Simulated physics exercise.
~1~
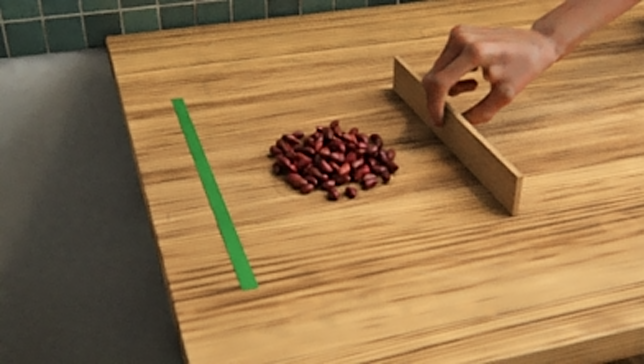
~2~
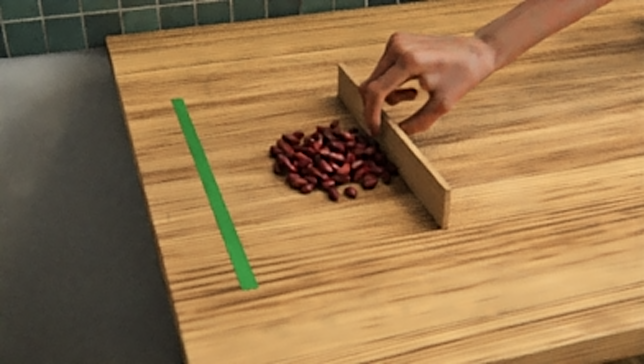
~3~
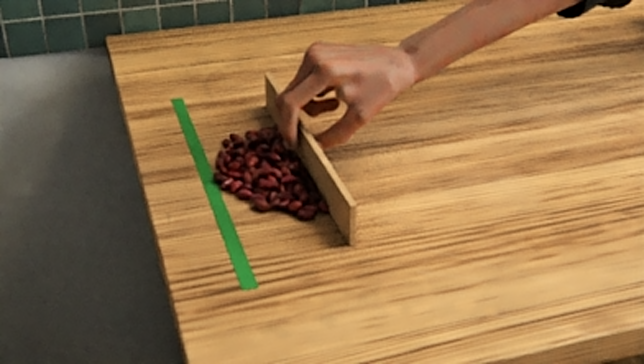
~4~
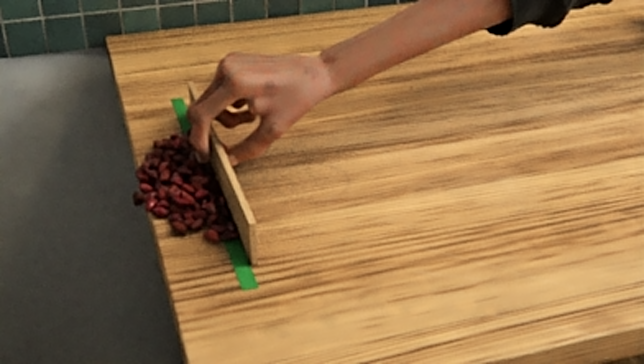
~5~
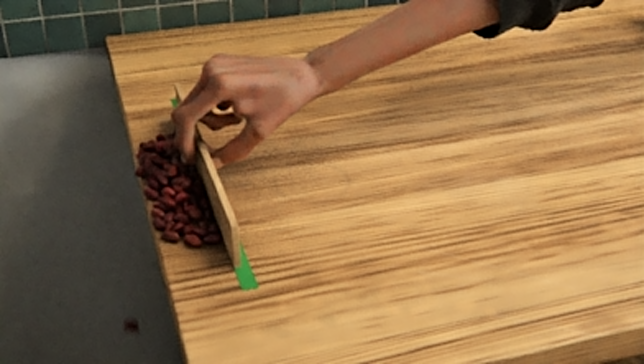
A wooden tabletop is seen from above at an angle, with green tiles behind it and a dark grey area beyond its left edge. A loose patch of dark red beans lies near the middle, between a strip of green tape on the left and an upright piece of card held by a hand on the right. The hand slides the card left until it meets the beans, then pushes them in a bunched heap across the tape. The card stops at the tape, with some beans spilling over the left edge while most remain on the table.
